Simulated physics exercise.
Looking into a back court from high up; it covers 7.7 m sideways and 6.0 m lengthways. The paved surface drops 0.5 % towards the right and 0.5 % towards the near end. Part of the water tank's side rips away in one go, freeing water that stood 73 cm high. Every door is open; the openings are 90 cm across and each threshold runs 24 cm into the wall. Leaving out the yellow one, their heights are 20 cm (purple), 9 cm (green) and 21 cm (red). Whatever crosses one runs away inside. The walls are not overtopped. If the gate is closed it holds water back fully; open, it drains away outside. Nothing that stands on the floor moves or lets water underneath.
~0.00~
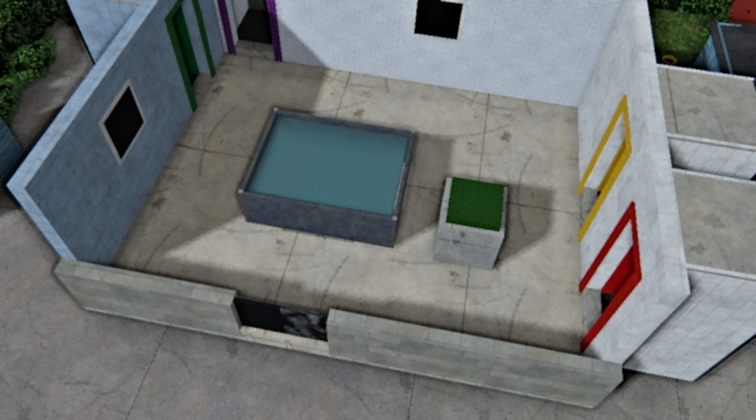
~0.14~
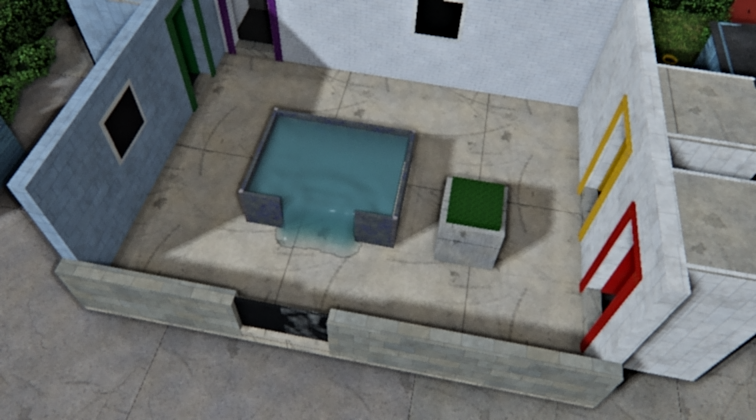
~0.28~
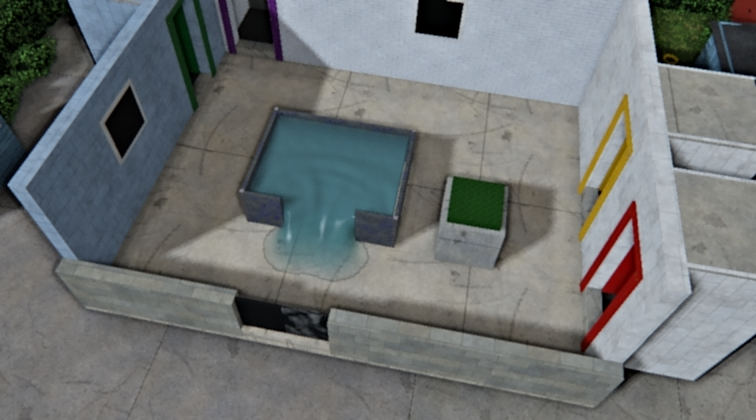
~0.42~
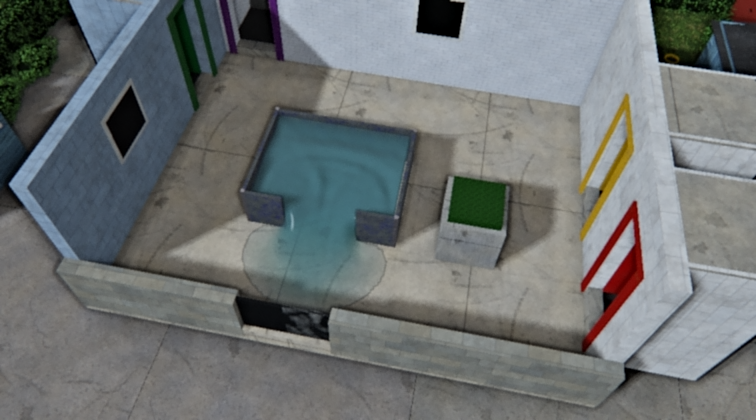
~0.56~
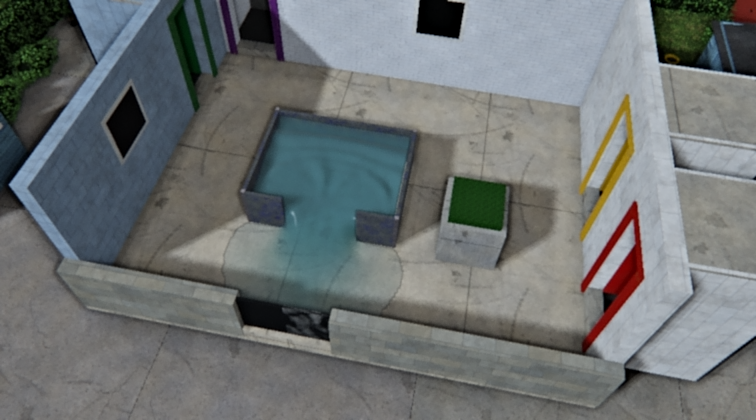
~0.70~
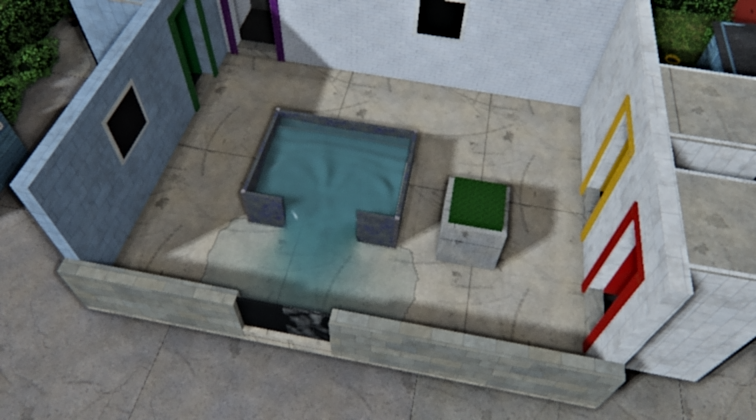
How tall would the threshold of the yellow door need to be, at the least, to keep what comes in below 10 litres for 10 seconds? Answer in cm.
At least 5.5 cm or so.
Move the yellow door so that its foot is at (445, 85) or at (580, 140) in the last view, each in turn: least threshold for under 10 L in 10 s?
Roughly 10.5 and 8.0 cm.
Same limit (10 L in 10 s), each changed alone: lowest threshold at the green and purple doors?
About 7.5 cm at green and 12.0 cm at purple.
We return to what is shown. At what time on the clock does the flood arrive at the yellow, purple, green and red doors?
Arrival: Yellow 3.0 s, purple 4.0 s, green 3.2 s, red 2.2 s.
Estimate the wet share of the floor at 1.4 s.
Some 15 per cent of it.
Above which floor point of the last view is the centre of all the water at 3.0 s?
Around (324, 238).
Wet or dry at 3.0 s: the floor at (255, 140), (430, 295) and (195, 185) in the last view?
In turn: Dry, under water, wet.
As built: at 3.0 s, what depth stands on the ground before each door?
Depths in cm: Yellow 2, purple 0, green 0, red 25.
After 1.4 s water covers 15 % of the floor, deepest (50 cm) near (290, 313); it has not reached the yellow door.
After 3.0 s water covers 40 % of the floor, deepest (34 cm) near (102, 287); 2 cm at the yellow door, 0 litres in over its 26 cm threshold.
After 10.0 s water covers 100 % of the floor, deepest (14 cm) near (455, 212); 6 cm at the yellow door, 0 litres in over its 26 cm threshold.
At the yellow door as built, the water arrived by 3.0 s and peaked near 8 cm at 6.0 s.
Run again over the same 10 s with other heights there, 15 litres in over 5 cm, 7 litres over 6 cm. The limit of 10 litres is kept from about 5.5 cm up.
